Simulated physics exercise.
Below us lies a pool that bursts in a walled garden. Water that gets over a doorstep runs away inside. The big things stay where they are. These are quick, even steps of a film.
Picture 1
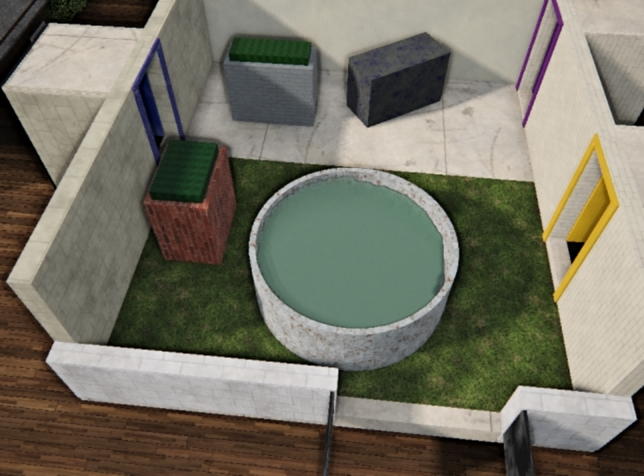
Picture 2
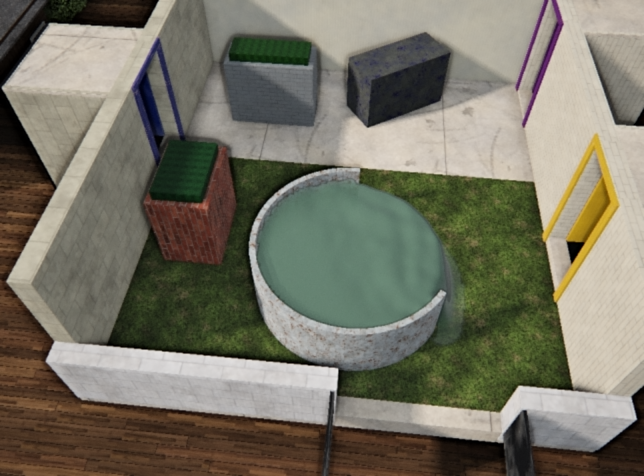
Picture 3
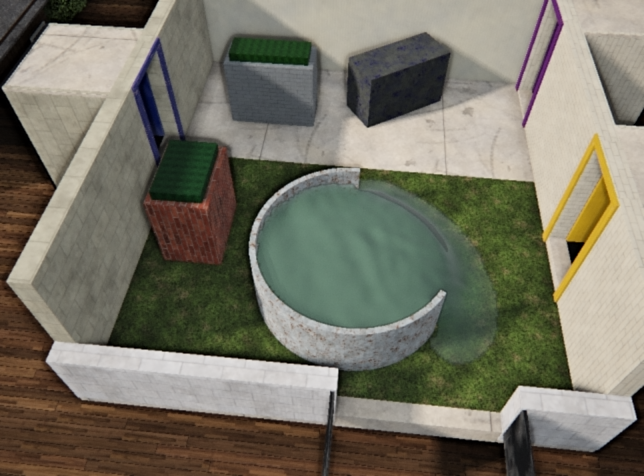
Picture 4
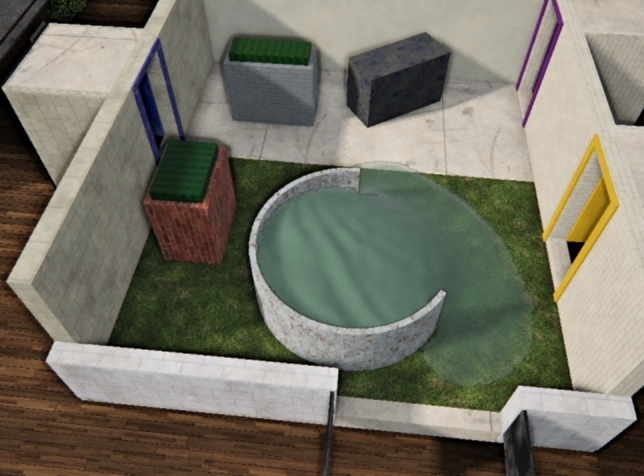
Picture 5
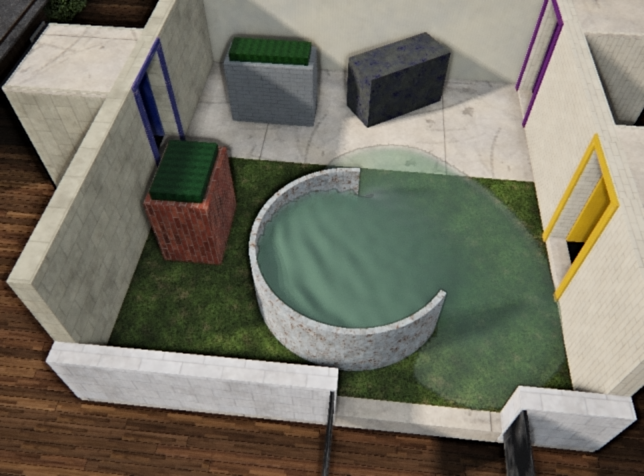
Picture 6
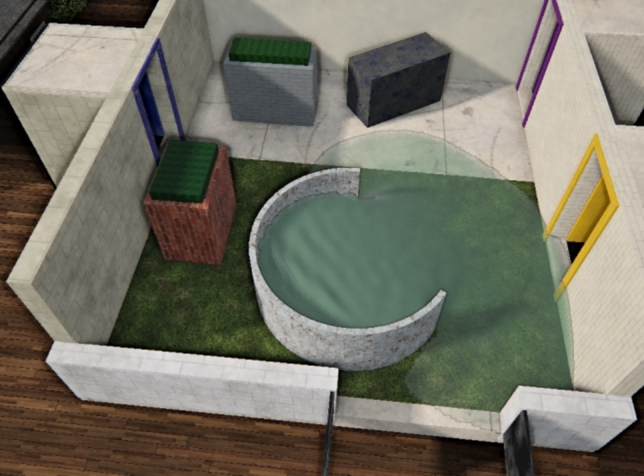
Greenish water in a round stone tank poured out when the right side of the wall vanished, spreading across the grass toward the yellow frame and then onto the pale paving behind.
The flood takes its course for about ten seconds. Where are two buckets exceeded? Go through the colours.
One by one: The blue door admits no more than that; the yellow door lets in a lot; the purple door lets in a lot.
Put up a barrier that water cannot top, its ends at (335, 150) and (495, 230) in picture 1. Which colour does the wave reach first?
I say the door marked yellow.
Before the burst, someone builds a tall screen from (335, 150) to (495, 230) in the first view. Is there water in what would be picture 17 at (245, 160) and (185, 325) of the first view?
One after the other: Wet, clear.
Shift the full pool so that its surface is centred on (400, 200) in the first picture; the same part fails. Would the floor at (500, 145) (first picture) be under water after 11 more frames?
At that place: Covered.
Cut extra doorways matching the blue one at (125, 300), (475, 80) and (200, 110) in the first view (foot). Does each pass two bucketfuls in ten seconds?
One after the other: Keeps below it, is over, lets less in.
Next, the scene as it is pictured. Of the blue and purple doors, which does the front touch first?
It is the purple door.
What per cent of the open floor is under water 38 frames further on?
Near 85 in a hundred.
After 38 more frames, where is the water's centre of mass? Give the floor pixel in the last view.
I would point to (412, 192).
A moment on, water covers 50 % of the floor; the blue door not reached, the yellow door far over two buckets in, the purple door wet at the sill, nothing in.
Next, water covers 55 % of the floor; the blue door not reached, the yellow door far over two buckets in, the purple door over two buckets in.
Then, water covers 65 % of the floor; the blue door not reached, the yellow door far over two buckets in, the purple door far over two buckets in.
Later, water covers 85 % of the floor; the blue door wet at the sill, nothing in, the yellow door far over two buckets in, the purple door far over two buckets in.
In the end, water covers 100 % of the floor; the blue door wet at the sill, nothing in, the yellow door far over two buckets in, the purple door far over two buckets in.
